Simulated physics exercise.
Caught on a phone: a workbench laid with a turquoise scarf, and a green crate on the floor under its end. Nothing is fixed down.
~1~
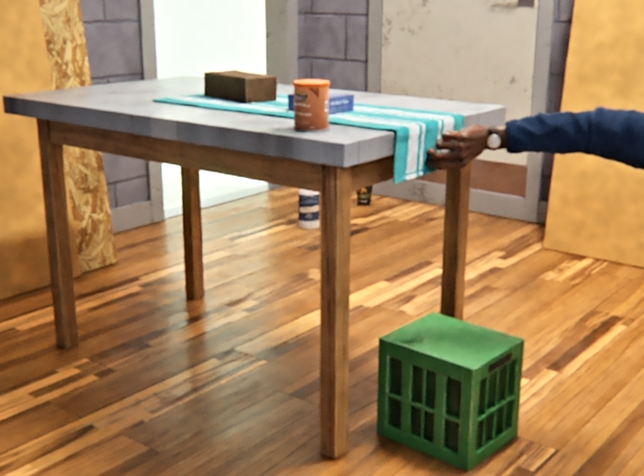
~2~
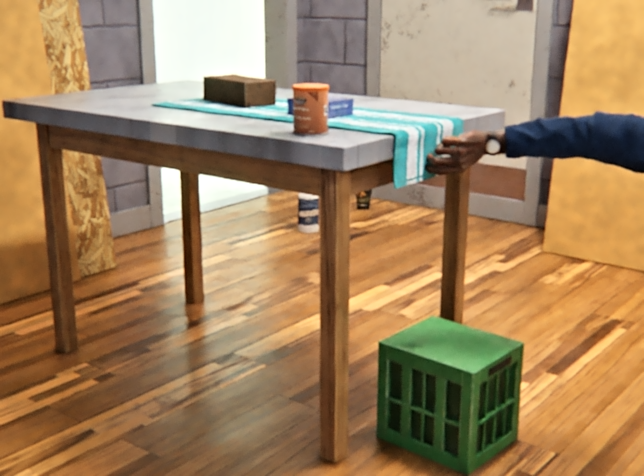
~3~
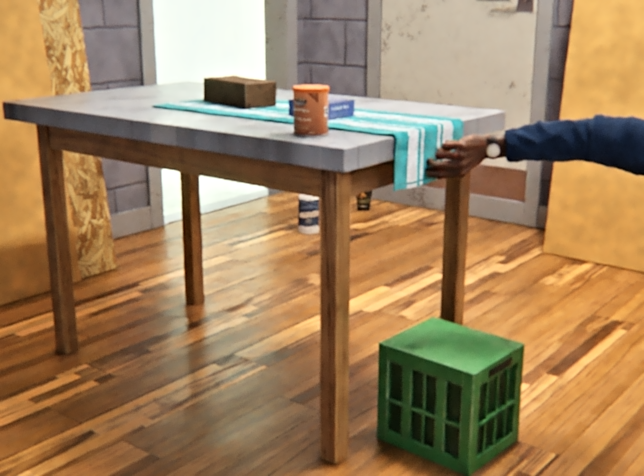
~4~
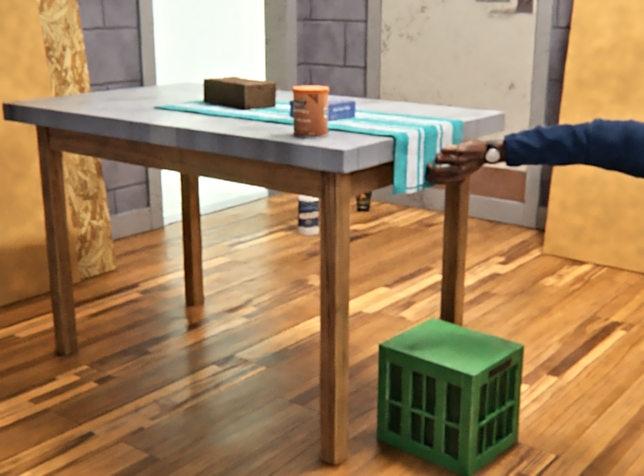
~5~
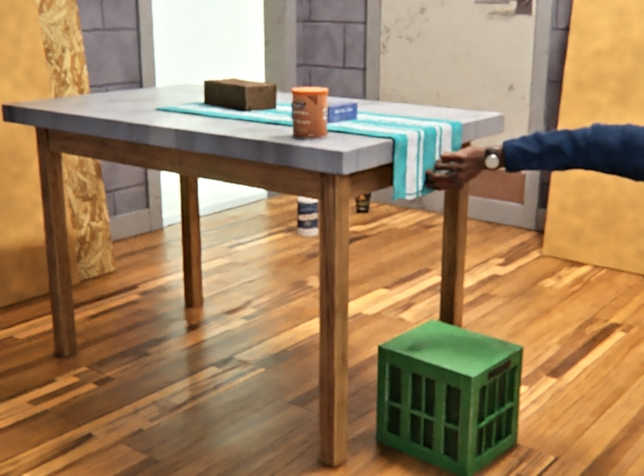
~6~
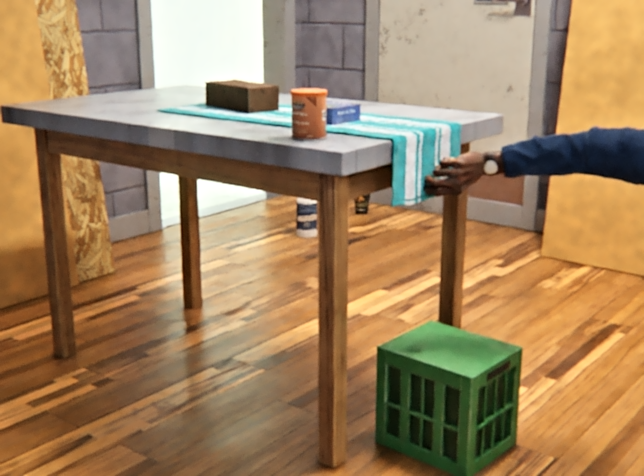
Workshop bench, a hand at right slowly pulling a striped turquoise scarf down over the end, blue packet edging along behind orange tin.
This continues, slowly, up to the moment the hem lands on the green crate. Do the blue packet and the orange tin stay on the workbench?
In the end the blue packet falls off. The orange tin remains up there.
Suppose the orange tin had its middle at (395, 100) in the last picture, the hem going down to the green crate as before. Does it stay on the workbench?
Placed so, it comes down.
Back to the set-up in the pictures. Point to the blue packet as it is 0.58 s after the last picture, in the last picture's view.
Around (366, 116).
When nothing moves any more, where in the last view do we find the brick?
Close to (354, 107).
Then, 0.58 s later than the last view, hem going down; packet carried along near (366, 116); tin as before.
Then, 1.56 s later than the last view, hem going down; packet tipping at the edge near (436, 130); tin as before.
Then, 2.44 s later than the last view, hem on the crate; packet down below near (499, 317); tin as before.
Finally, hem on the crate; packet down below near (499, 317); tin as before. The blue packet goes over the edge and the orange tin keeps clear of the edge.
